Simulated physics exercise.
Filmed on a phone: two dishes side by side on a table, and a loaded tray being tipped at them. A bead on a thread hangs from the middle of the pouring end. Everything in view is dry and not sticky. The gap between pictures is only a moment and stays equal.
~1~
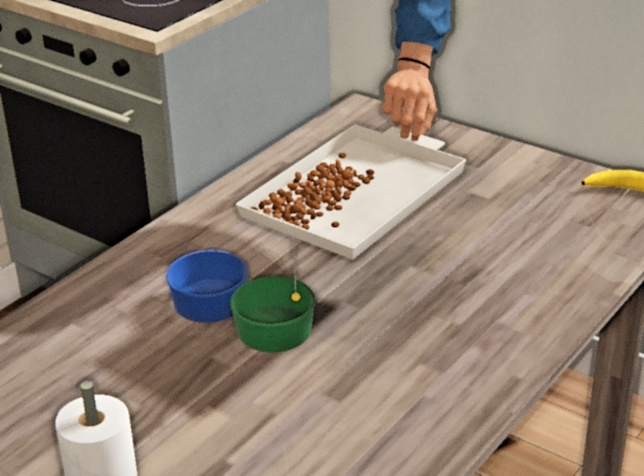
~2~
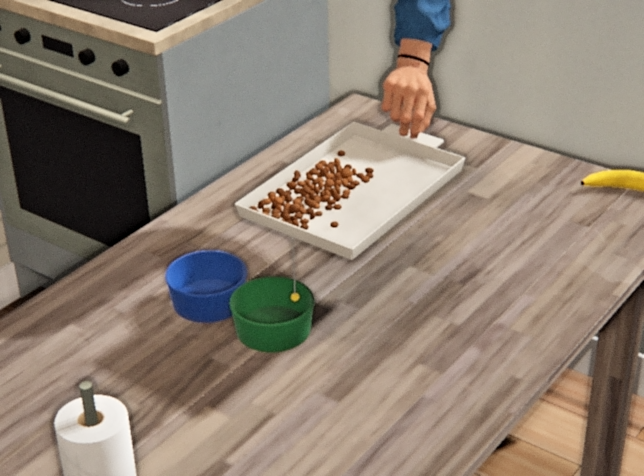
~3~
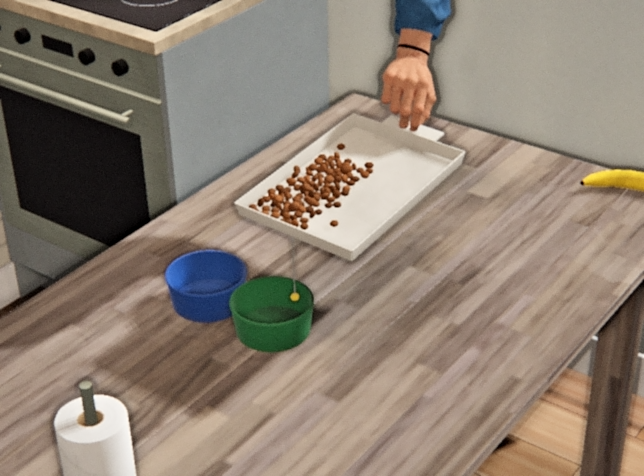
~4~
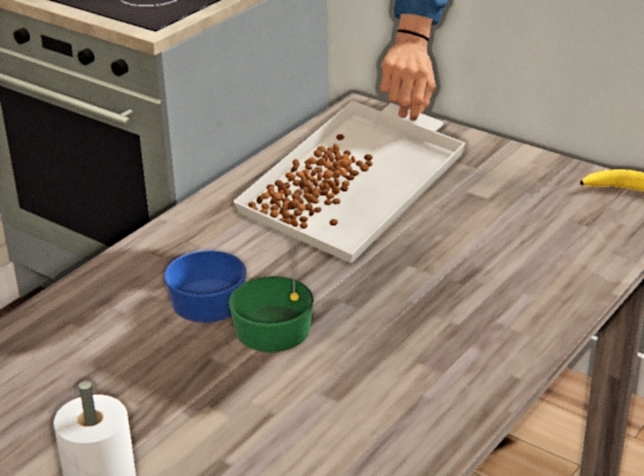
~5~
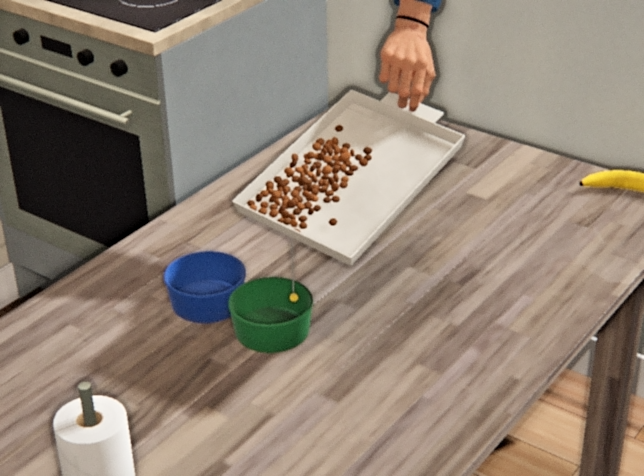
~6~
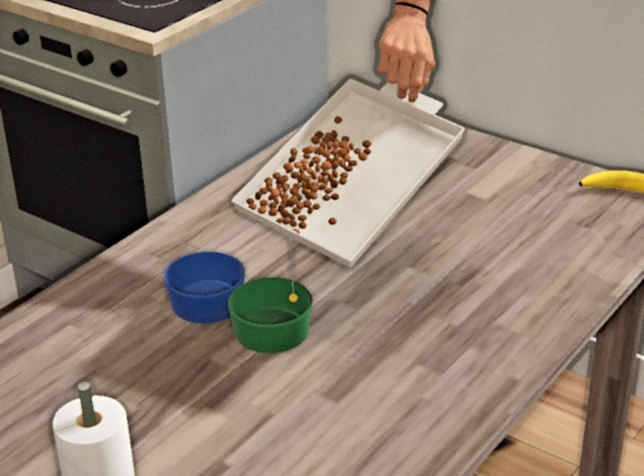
The clip shows a hand holding a white tray of small brown pieces behind a blue dish and a green dish on a wooden table, gradually raising the tray's far end so it slopes toward its lower right corner.
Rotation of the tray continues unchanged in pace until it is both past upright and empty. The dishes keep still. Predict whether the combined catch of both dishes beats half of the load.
The combined catch falls short of half.
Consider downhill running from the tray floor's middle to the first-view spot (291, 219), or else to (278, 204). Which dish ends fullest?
First try: The dish to the right; second try: The dish to the right.
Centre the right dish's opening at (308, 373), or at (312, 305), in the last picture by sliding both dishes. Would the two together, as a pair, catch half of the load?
First shift, a minority share; second shift, a minority share.
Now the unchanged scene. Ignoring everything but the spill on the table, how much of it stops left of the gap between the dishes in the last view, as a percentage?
Roughly 0 in a hundred.
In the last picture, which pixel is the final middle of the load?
The centre settles at about (339, 369).
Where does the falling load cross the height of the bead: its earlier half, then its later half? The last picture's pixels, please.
It goes through near (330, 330) first, then near (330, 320).
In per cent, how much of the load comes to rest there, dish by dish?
Left 0 per cent, right 0 per cent.
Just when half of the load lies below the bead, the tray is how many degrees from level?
About 95 degrees.
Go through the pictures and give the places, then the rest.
In the first picture, corners of the pouring end at (240, 204) and (353, 246), level; middle of the load at (311, 195), bits of dog kibble; left dish at (182, 303); right dish at (248, 332); bead on its thread at (296, 297).
In the second picture, corners of the pouring end at (239, 203) and (352, 246), level; middle of the load at (310, 194).
In the third picture, corners of the pouring end at (239, 202) and (351, 248), tipped barely, lowest at the right corner; middle of the load at (310, 191).
In the fourth picture, corners of the pouring end at (238, 201) and (351, 251), tipped a little, lowest at the right corner; middle of the load at (309, 186).
In the fifth picture, corners of the pouring end at (237, 200) and (350, 254), tipped a little, lowest at the right corner; middle of the load at (308, 183).
In the sixth picture, corners of the pouring end at (236, 200) and (350, 257), tipped clearly, lowest at the right corner; middle of the load at (307, 179); left dish at (180, 304); right dish at (245, 333).
Soon after the last picture, tray tipped steeply; nearly all on the tray; a stray few in the air.
A little later, tray tipped right over; about a third on the tray; about half outside both; a small part in the air.
Later still, tray tipped past a quarter turn; all outside both.
At rest, tray tipped past a quarter turn; none in the right dish; none in the left dish; all outside both.
